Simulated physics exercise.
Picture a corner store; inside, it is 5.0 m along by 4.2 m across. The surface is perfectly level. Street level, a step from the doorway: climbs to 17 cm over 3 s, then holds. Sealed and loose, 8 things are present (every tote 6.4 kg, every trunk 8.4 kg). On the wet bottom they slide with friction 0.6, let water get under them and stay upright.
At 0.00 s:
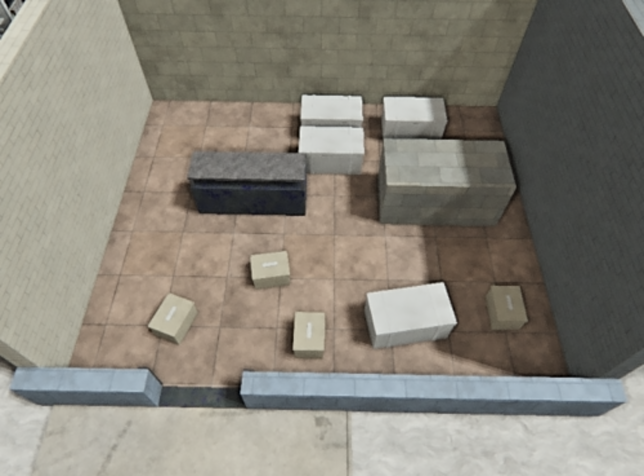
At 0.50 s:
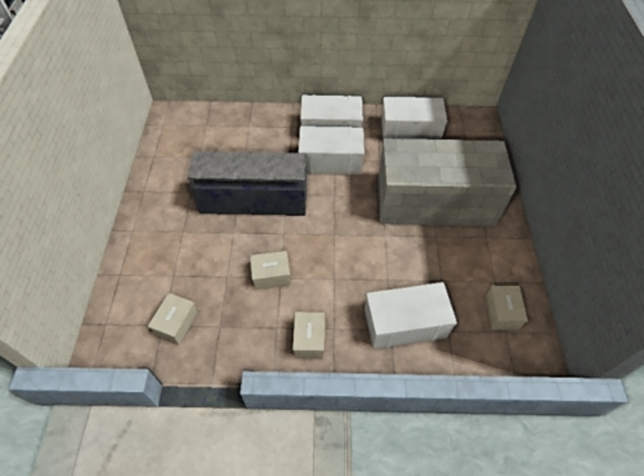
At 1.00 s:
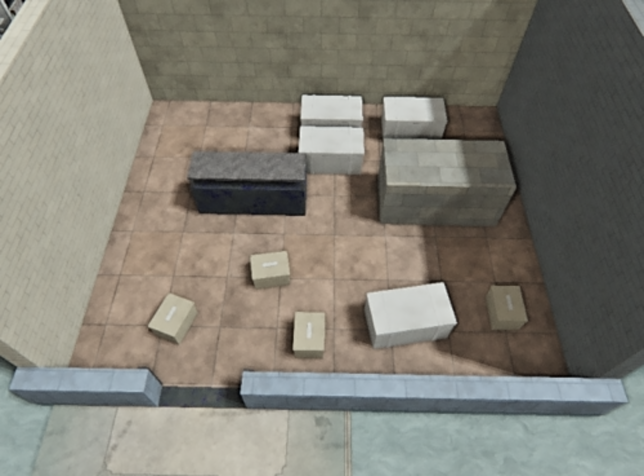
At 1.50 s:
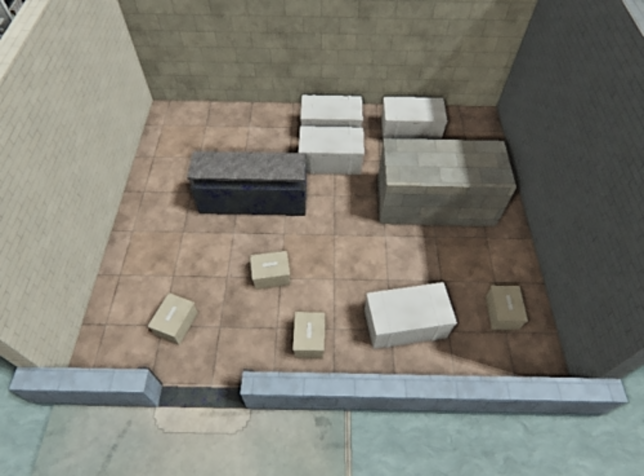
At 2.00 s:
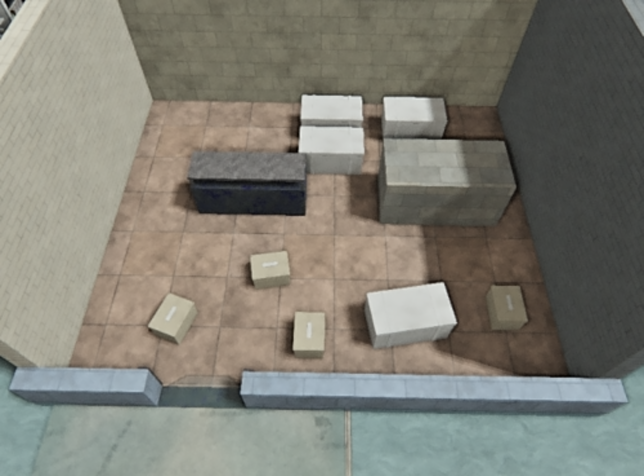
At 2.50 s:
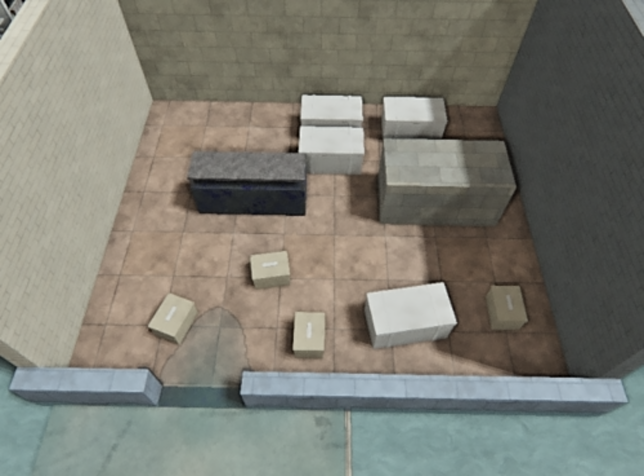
Water spreads across the pavement outside a walled, tiled room, covering the ground up to the low front wall, then passes through the doorway gap and fans onto the floor, while the boxes and blocks inside stay still.
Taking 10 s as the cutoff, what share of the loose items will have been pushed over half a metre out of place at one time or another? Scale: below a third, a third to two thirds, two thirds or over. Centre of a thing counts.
It falls in the low range.
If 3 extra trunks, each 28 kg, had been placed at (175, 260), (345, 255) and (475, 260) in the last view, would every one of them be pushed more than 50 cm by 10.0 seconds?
Order as asked - exceeds the limit, falls below the limit, falls below the limit.
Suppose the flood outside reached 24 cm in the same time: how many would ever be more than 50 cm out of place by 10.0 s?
It would come to 4 of them.
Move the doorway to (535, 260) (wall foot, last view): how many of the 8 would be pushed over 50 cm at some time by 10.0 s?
Result: 2.
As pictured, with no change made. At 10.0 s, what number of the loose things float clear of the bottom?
Just then, the number is 3.
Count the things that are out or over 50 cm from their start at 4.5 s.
1 of them.
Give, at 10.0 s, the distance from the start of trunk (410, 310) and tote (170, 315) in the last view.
They sit 0 cm and 120 cm away, in the order given.
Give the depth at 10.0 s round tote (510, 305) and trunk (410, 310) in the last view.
Close to 2 and 1 centimetres.
After 3.5 s 0 of 8 are over 50 cm from their spots; 0 afloat.
After 4.5 s 1 of 8 are over 50 cm from their spots; 0 afloat.
After 7.0 s 2 of 8 are over 50 cm from their spots; 1 afloat.
After 10.0 s 2 of 8 are over 50 cm from their spots, and 2 have been at some point; 3 afloat.
